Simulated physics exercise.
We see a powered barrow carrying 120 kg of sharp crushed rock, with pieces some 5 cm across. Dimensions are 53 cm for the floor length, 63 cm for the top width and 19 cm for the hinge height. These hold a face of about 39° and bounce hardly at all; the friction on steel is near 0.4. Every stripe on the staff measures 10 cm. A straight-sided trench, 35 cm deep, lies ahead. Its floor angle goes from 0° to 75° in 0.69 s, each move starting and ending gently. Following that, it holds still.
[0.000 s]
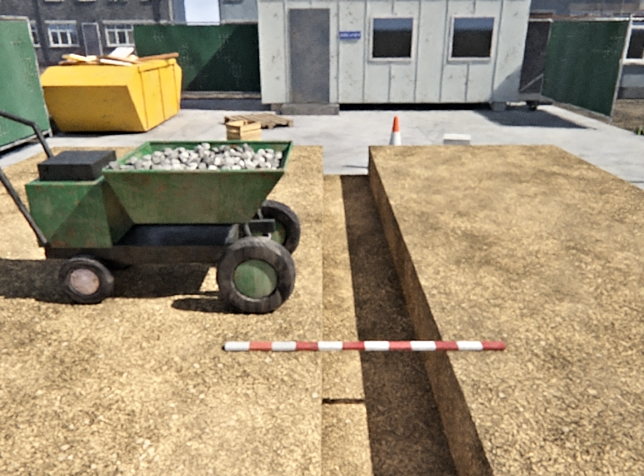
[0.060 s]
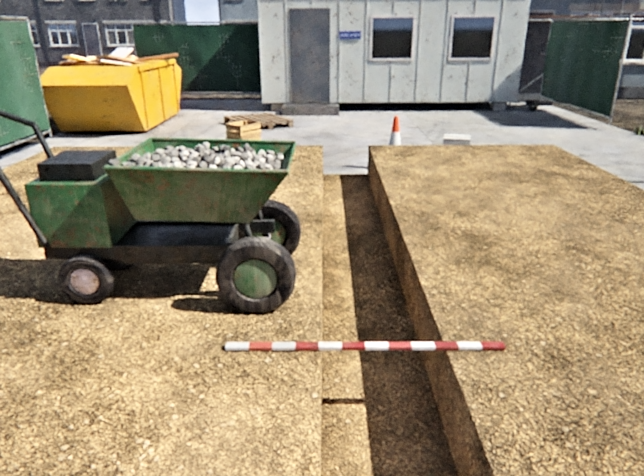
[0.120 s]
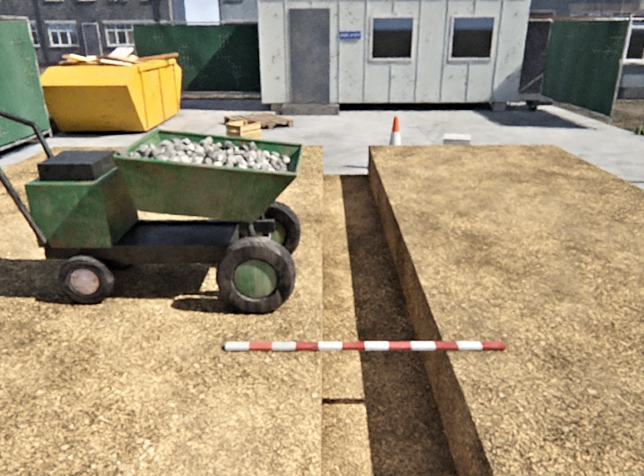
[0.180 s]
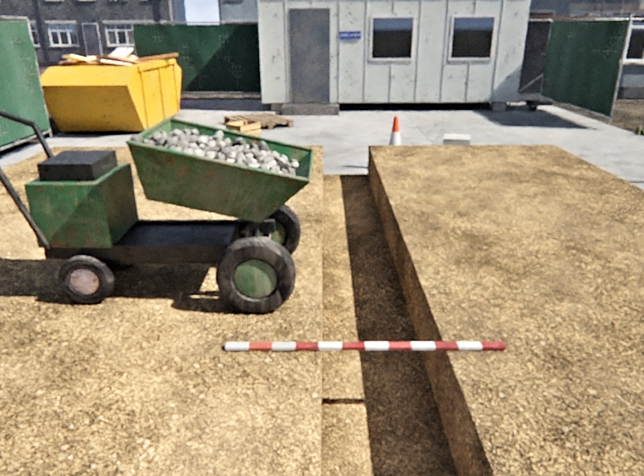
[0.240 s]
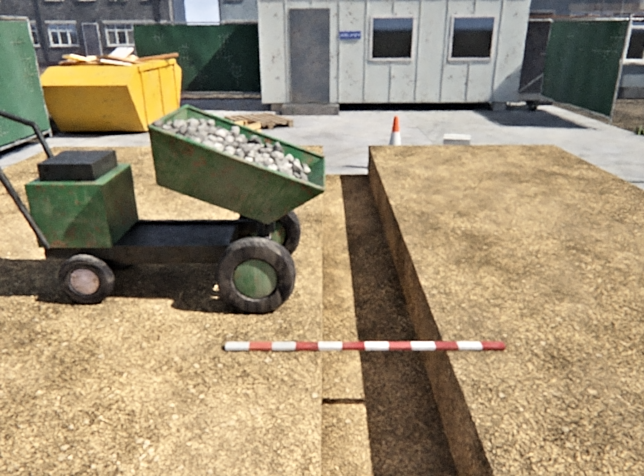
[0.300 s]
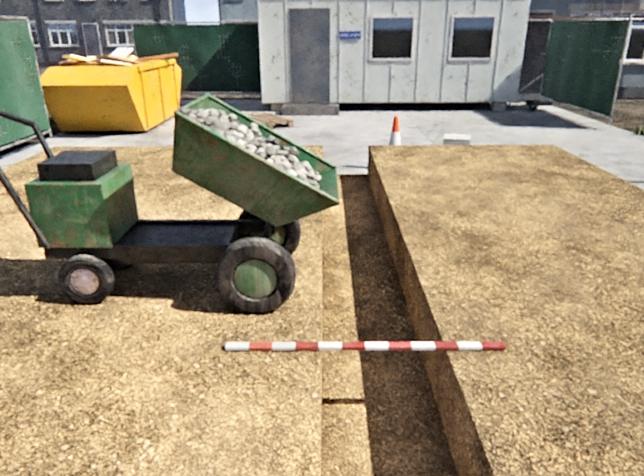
The clip opens on a green powered barrow loaded with grey stones, standing still beside a straight trench, with a red-and-white staff lying across the ground. The barrow's tray tilts up, its left end rising while its right lip dips toward the trench, growing steadily steeper with the stones still inside.
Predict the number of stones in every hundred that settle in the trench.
Close to 79 in a hundred.
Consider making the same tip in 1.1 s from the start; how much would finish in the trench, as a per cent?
About 95 percent, I'd say.
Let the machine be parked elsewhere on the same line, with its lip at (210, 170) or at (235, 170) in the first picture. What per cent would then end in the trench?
Roughly 95 in a hundred from the first, 100 in a hundred from the second.
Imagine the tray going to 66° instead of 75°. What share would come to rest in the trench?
Roughly 50% would end there.
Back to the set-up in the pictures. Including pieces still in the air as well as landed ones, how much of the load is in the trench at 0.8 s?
Approx. 35 % of the load.
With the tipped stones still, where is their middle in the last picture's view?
Around (397, 326).
After 0.5 s the floor is at 64°; 100 % in the tray; the foremost stones are at (364, 230).
After 0.8 s the floor is at 75°; 59 % in the tray, 34 % in the trench, 7 % past the trench; the foremost stones are at (446, 289).
After 1.1 s the floor is at 75°; 17 % in the tray, 62 % in the trench, 21 % past the trench; the foremost stones are at (582, 296).
After 3.1 s the floor is at 75°; 0 % in the tray, 79 % in the trench, 21 % past the trench; the foremost stones are past the picture's edge.
